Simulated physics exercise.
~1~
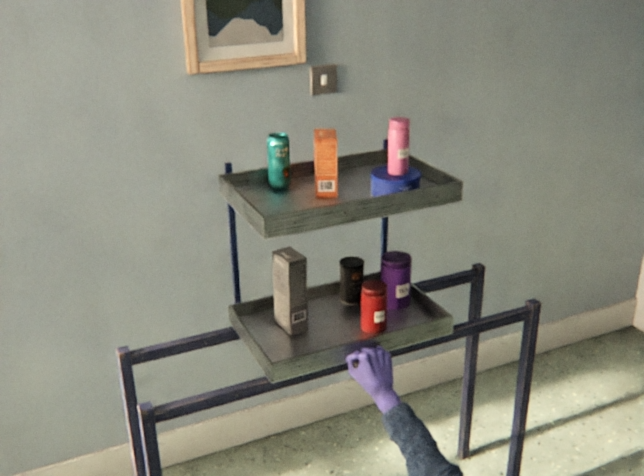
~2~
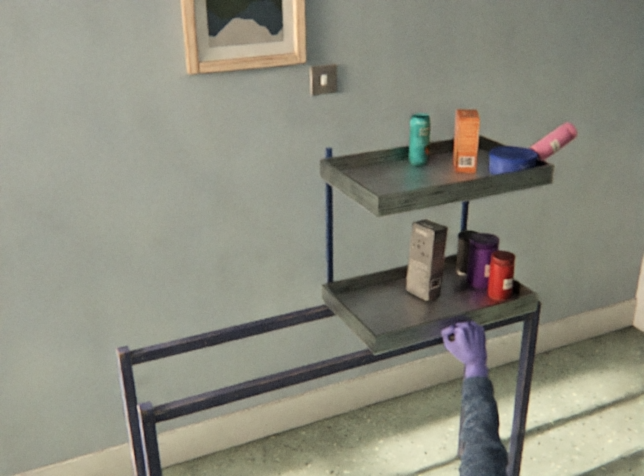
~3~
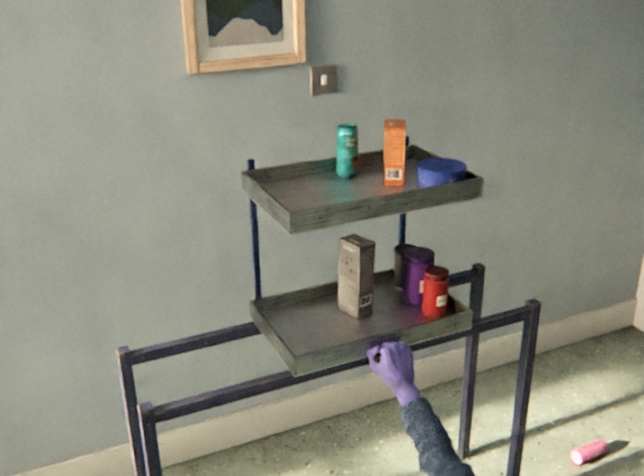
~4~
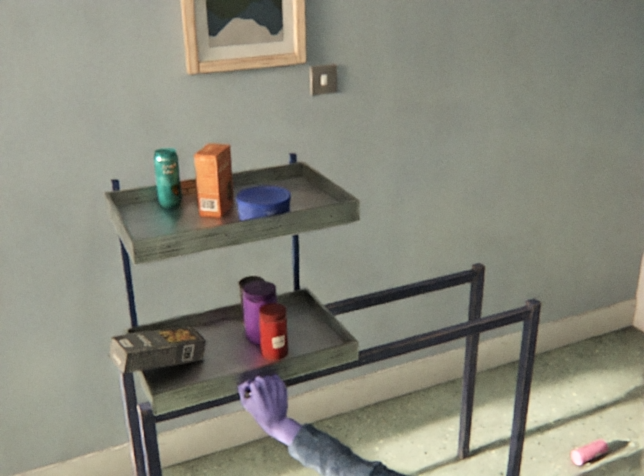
Pink shaker tipping and falling to the floor as a gloved hand slides a two-tier tray right, then left, toppling a grey carton.
